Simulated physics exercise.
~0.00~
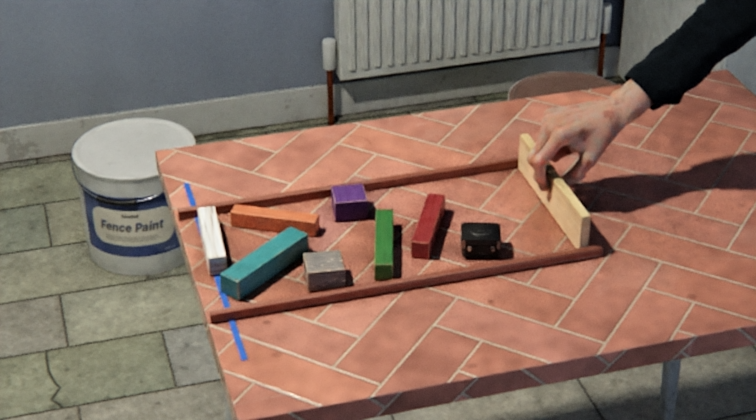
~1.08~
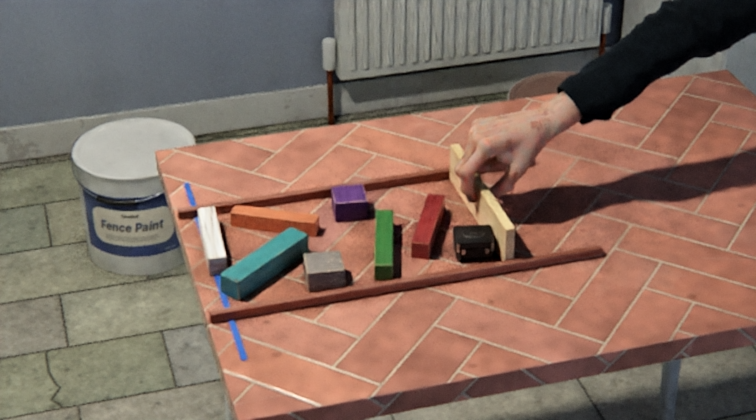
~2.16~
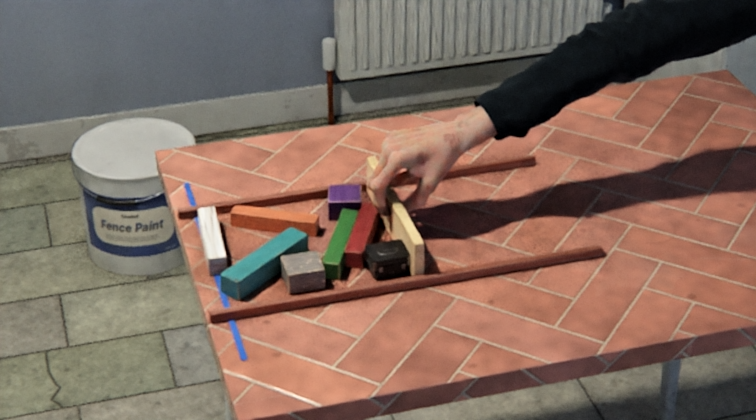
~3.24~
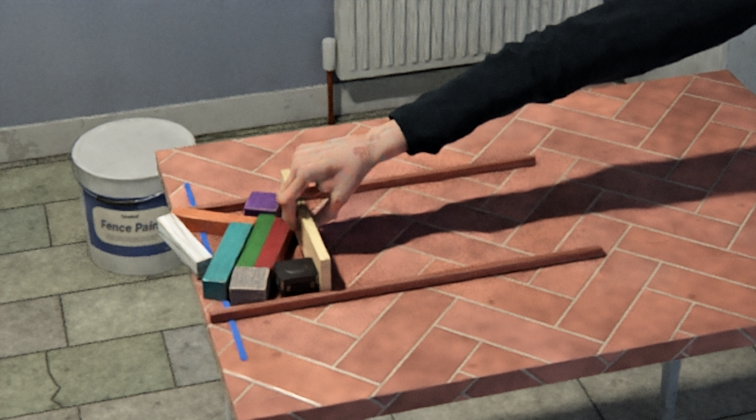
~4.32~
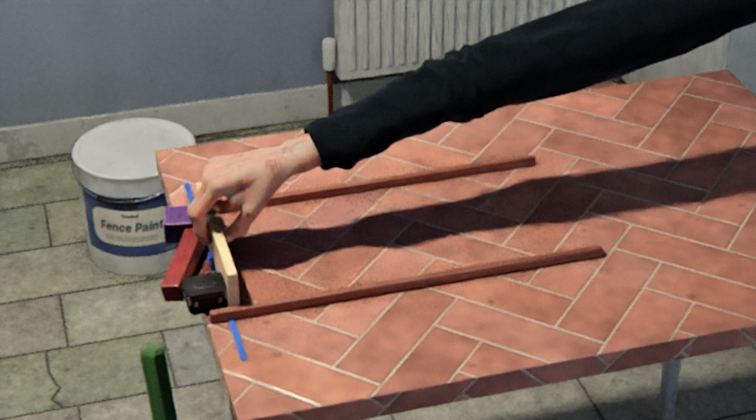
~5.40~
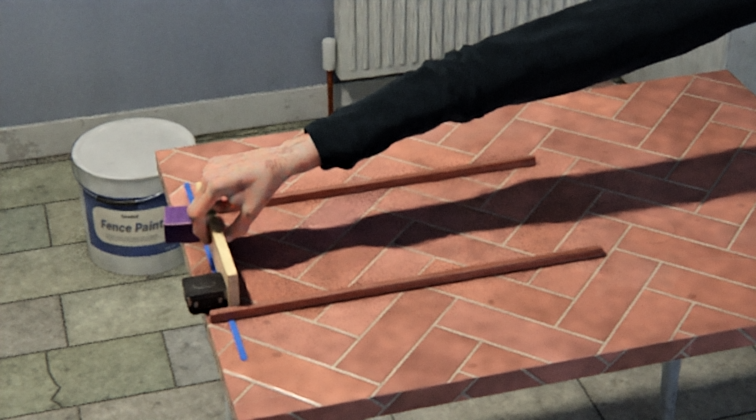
A hand slides a board left between two rails, pushing most colored blocks off the table.
